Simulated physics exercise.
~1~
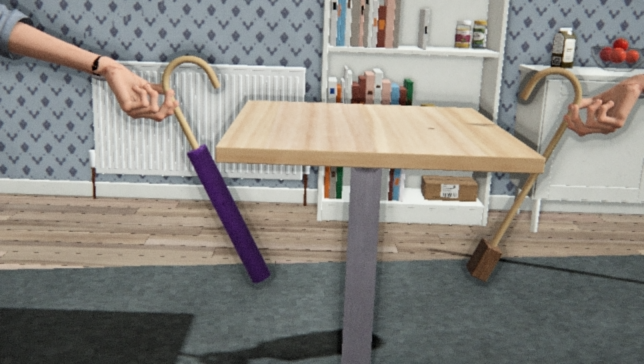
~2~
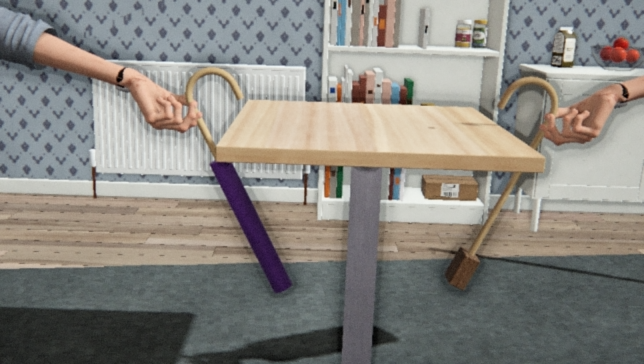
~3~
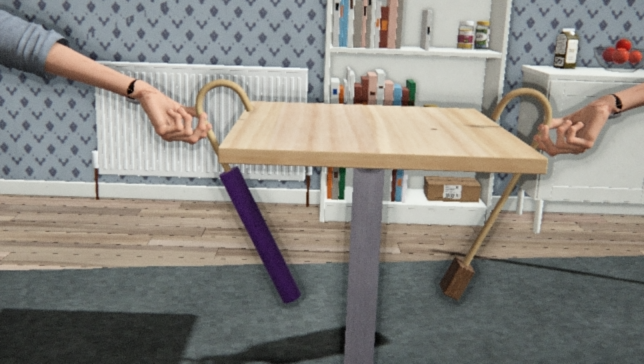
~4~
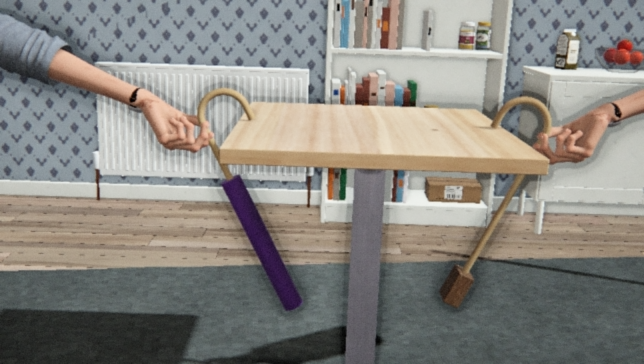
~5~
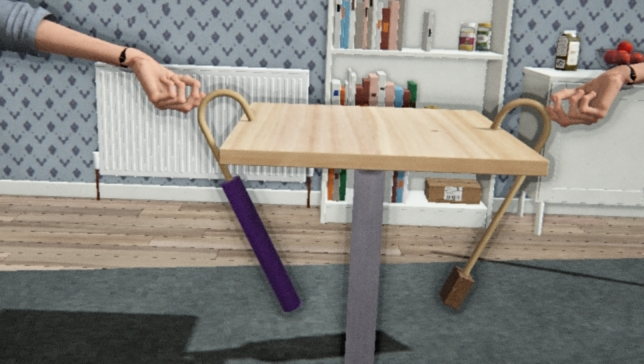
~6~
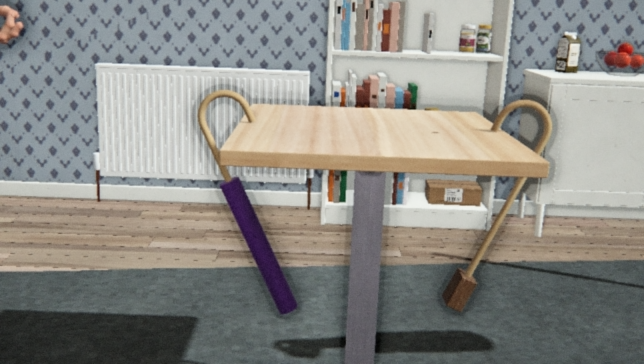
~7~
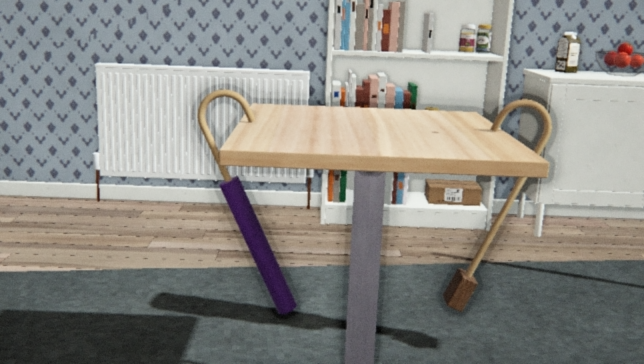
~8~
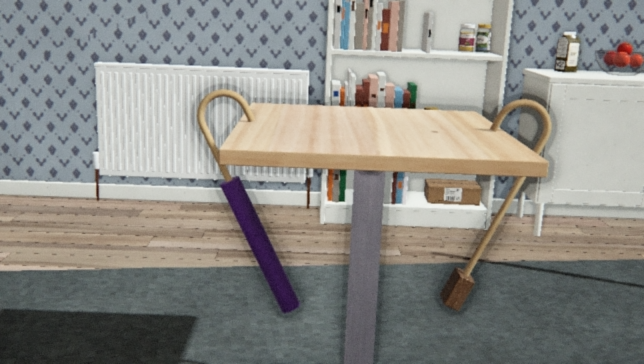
The clip shows two hands lowering a purple umbrella and a brown brush, both with curved handles, onto opposite edges of a wooden table. The hands let go and withdraw, and both objects stay hooked on the edges, hanging at a slant.
